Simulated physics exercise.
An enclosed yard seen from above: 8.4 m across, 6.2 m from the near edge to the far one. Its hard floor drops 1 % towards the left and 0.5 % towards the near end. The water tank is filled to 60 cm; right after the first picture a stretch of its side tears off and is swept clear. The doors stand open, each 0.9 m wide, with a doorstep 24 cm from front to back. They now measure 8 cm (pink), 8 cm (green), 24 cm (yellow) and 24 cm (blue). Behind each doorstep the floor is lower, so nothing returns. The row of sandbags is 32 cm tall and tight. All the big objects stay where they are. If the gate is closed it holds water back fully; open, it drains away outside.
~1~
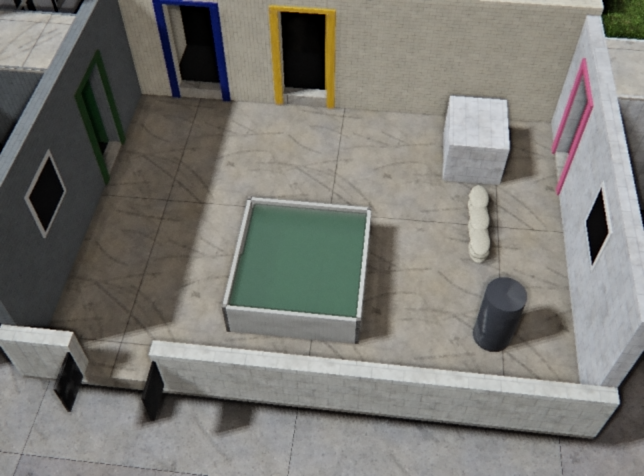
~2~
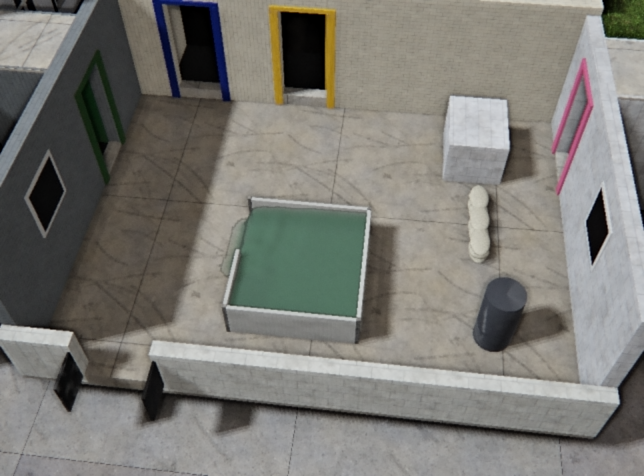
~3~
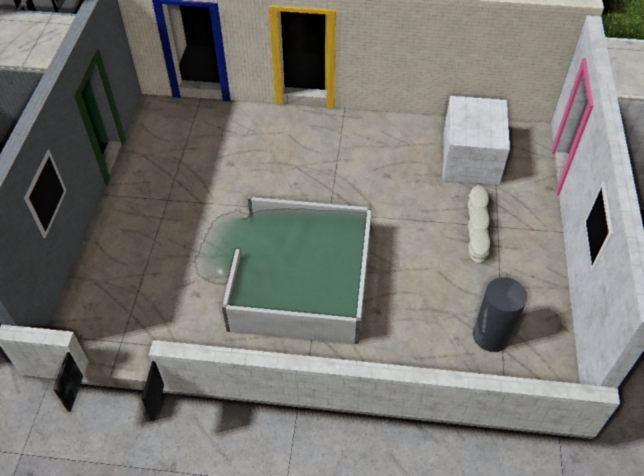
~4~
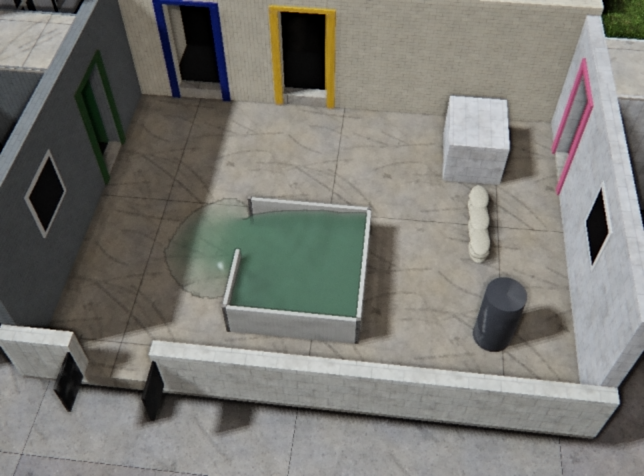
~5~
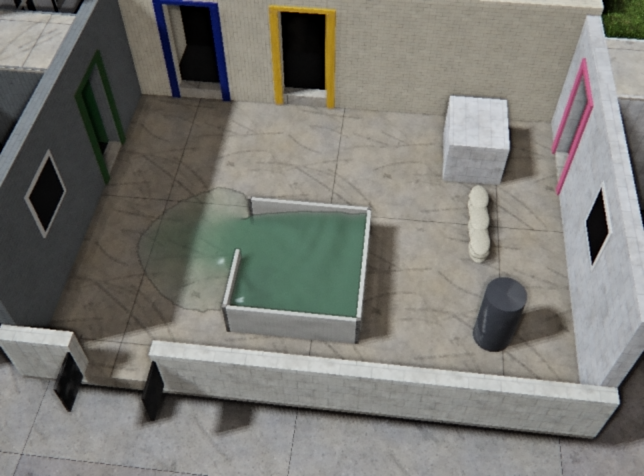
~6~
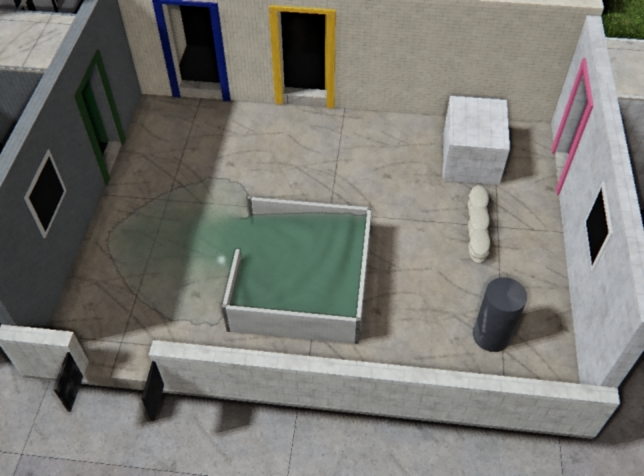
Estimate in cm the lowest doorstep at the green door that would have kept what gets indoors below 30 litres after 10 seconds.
It would have to be roughly 14 cm high.
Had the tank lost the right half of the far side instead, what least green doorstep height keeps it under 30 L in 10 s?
Some 7.5 cm.
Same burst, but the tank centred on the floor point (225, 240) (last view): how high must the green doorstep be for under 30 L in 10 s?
Then roughly 22 cm.
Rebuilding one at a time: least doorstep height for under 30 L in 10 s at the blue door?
About 9.0 cm at blue.
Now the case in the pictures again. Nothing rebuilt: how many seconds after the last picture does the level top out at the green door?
At about 1.6 s.
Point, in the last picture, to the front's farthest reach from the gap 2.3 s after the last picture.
Near (142, 96).
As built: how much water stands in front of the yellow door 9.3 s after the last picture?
About 3.5 cm.
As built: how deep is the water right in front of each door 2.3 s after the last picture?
In cm: Pink 0, green 17, yellow 0, blue 8.
Then, 0.7 s after the last picture water covers 20 % of the floor, deepest (34 cm) near (237, 243); it has not reached the green door.
Then, 2.3 s after the last picture water covers 30 % of the floor, deepest (32 cm) near (38, 355); 17 cm at the green door, 55 litres in over its 8 cm doorstep.
Then, 9.3 s after the last picture water covers 85 % of the floor, deepest (11 cm) near (38, 355); 9 cm at the green door, 119 litres in over its 8 cm doorstep.
At the green door as built, the water peaked near 20 cm, 1.5 s after the last picture.
Run again over the same 10 s with other heights there, 38 litres in over 13 cm, 20 litres over 15.5 cm. The limit of 30 litres is kept from about 14 cm up.
